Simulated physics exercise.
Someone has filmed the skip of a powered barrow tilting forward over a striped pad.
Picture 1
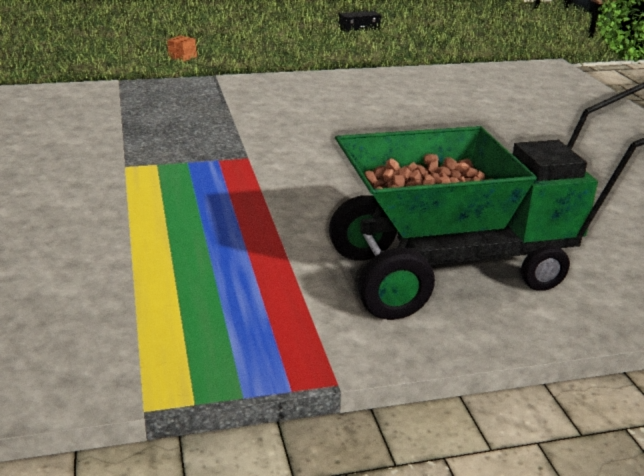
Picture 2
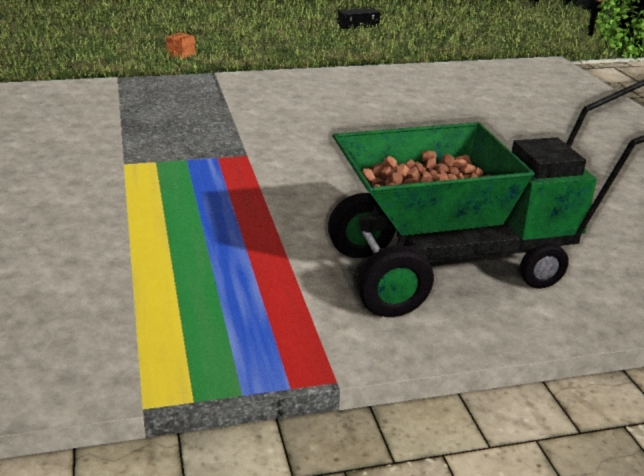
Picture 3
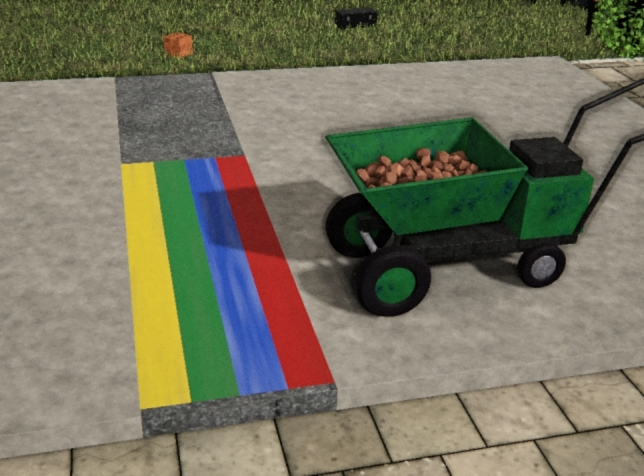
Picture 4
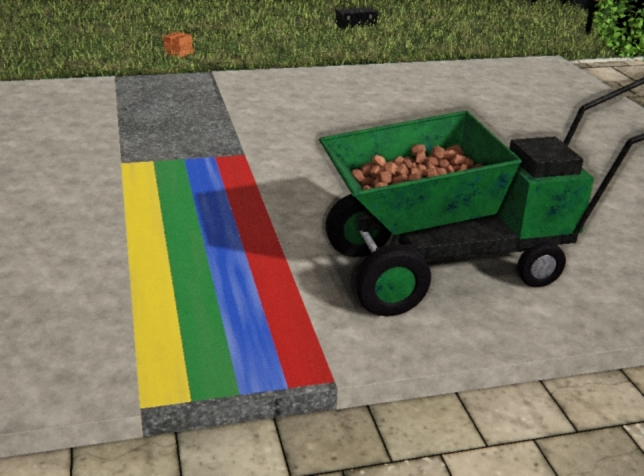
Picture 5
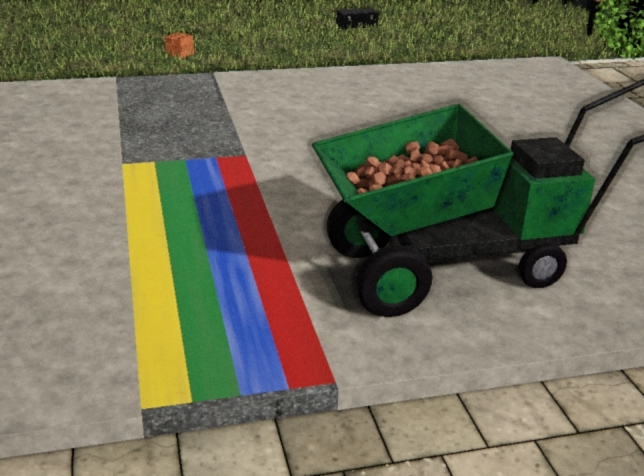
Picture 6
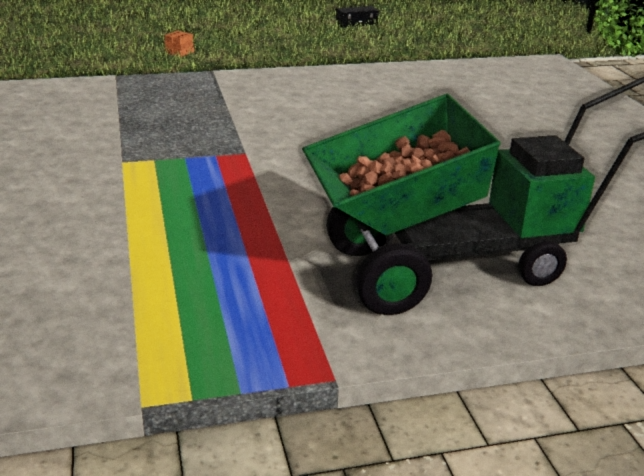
A green barrow's skip, loaded with brown lumps, tilts gradually forward beside a striped pad.
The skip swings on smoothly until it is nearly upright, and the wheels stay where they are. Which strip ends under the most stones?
Most covered: The blue band.
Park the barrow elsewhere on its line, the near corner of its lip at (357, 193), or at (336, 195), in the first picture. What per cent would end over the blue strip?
Near 40 % and 30 %.
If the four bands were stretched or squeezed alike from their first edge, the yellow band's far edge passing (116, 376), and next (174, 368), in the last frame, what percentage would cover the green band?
Near 10 % and 20 %.
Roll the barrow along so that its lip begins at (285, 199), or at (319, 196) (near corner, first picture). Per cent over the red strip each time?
Near 0 % and 0 %.
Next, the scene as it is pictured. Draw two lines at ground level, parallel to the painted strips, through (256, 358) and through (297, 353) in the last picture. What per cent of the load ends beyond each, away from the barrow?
Roughly 40 per cent, and 70 per cent.
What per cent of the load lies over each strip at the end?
Red strip near 20; blue strip near 40; green strip near 15; yellow strip near 5.
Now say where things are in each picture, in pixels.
In the first frame, lip of the skip at (372, 192), level; top of the load at (434, 179), lumps of rubble; red strip at (302, 353); blue strip at (258, 358); green strip at (212, 364); yellow strip at (165, 370).
In the second frame, lip of the skip at (370, 190), level; top of the load at (432, 176).
In the third frame, lip of the skip at (362, 192), tipped barely; top of the load at (437, 174).
In the fourth frame, lip of the skip at (355, 194), tipped a little; top of the load at (431, 170).
In the fifth frame, lip of the skip at (346, 200), tipped a little; top of the load at (444, 167).
In the sixth frame, lip of the skip at (335, 205), tipped clearly; top of the load at (449, 159); red strip at (300, 348); blue strip at (255, 354); green strip at (209, 360); yellow strip at (162, 365).
Soon, skip tipped steeply; all in the skip.
A while on, skip tipped steeply; nearly all in the skip; a stray few over the red strip; a small part over the blue strip.
Towards the end, skip tipped right over; about a third in the skip; a small part over the red strip; about a third over the blue strip; a small part over the green strip; a stray few over the yellow strip; a stray few off the paint.
Finally, skip tipped right over; about a quarter in the skip; about a quarter over the red strip; about a third over the blue strip; a small part over the green strip; a stray few over the yellow strip; a stray few off the paint.
